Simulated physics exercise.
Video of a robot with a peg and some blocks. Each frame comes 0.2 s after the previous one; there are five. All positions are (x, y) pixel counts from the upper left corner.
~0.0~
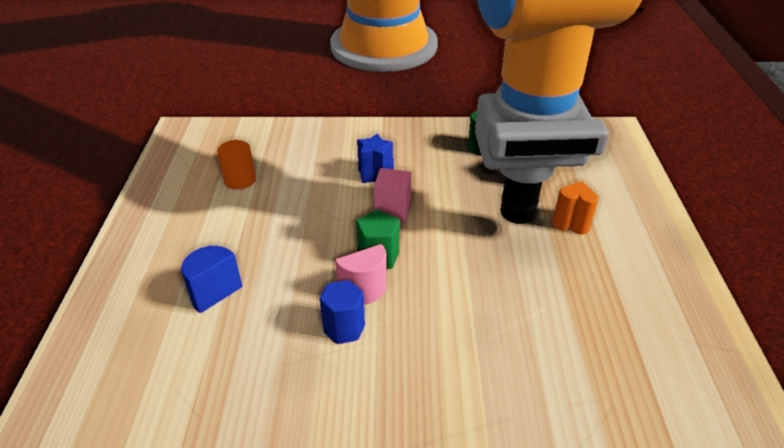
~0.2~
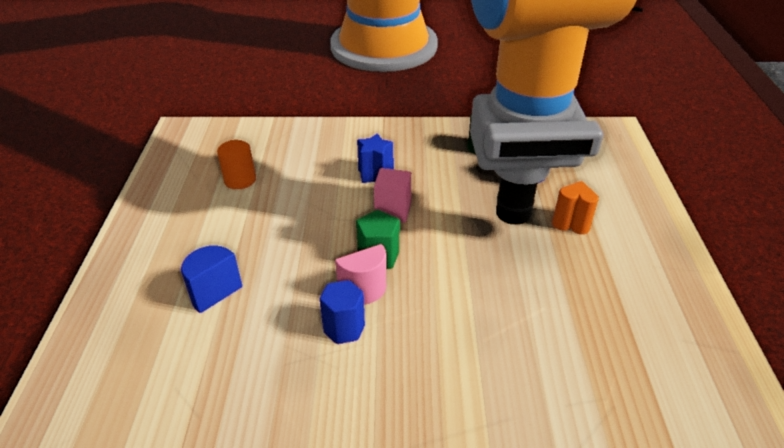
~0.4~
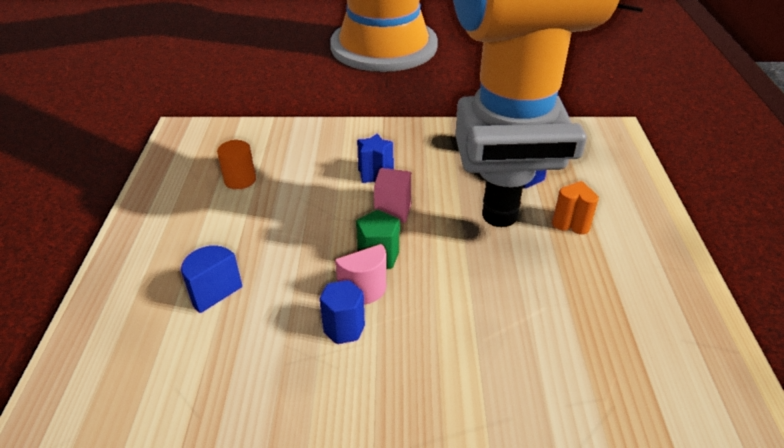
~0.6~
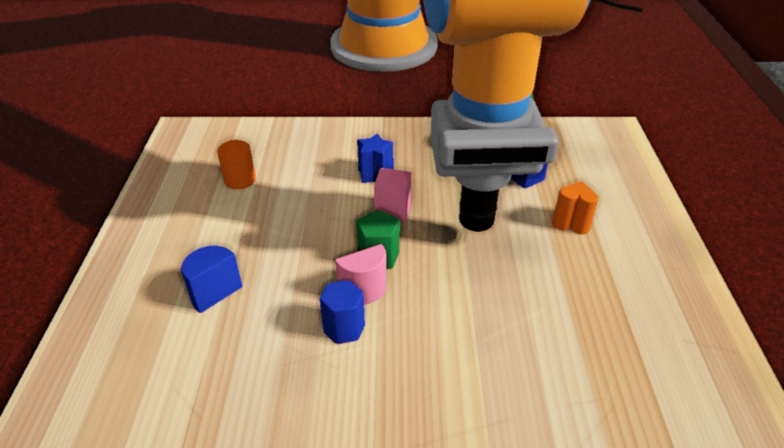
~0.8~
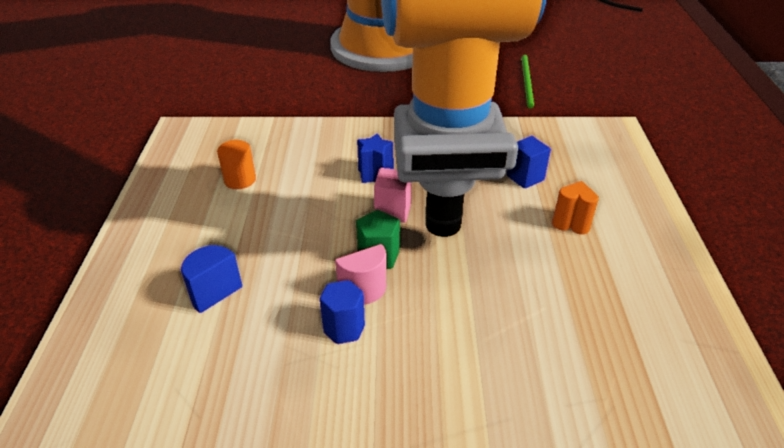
Robot arm with a black peg sliding slowly left across a wooden table toward a line of colourful blocks that stay still.
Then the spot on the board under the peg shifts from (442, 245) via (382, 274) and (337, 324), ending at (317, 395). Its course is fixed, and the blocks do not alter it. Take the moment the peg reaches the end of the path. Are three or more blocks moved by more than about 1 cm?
The answer is yes.
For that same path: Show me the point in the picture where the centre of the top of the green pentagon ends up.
Its top face will be centred at roughly (344, 228).
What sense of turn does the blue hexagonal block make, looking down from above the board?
It twists against the clock when seen from above.
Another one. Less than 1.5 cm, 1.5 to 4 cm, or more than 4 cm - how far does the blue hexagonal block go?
That block covers upwards of 4 cm.
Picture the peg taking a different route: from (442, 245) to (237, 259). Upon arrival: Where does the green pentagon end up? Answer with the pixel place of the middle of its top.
Around pixel (297, 249).
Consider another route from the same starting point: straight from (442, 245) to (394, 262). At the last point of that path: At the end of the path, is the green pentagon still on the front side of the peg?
I believe so.
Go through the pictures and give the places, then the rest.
Peg's lower end (518, 214); blue hexagonal block (341, 295); pink D-shaped block (364, 259); green pentagon (378, 223); pink square block (393, 178), in the first frame.
Peg (513, 215); blocks still, in the second frame.
Peg (500, 217); blocks still, in the third frame.
Peg (476, 221); blocks still, in the fourth frame.
Peg (443, 226); blue hexagonal block (341, 295); pink D-shaped block (364, 259); green pentagon (378, 223); pink square block (393, 178), in the fifth frame.
The first path, step by step. One third of the way, peg (381, 256); pink D-shaped block (351, 268); green pentagon (346, 228), turned 25° clockwise.
Two thirds of the way, peg (334, 307); blue hexagonal block (306, 331); pink D-shaped block (290, 300), turned 65° clockwise; green pentagon (344, 228), turned 30° clockwise.
At the end, peg (315, 377); blue hexagonal block (270, 384), turned 100° anticlockwise; pink D-shaped block (289, 306), turned 120° clockwise; green pentagon (344, 228), turned 30° clockwise; pink square block still.
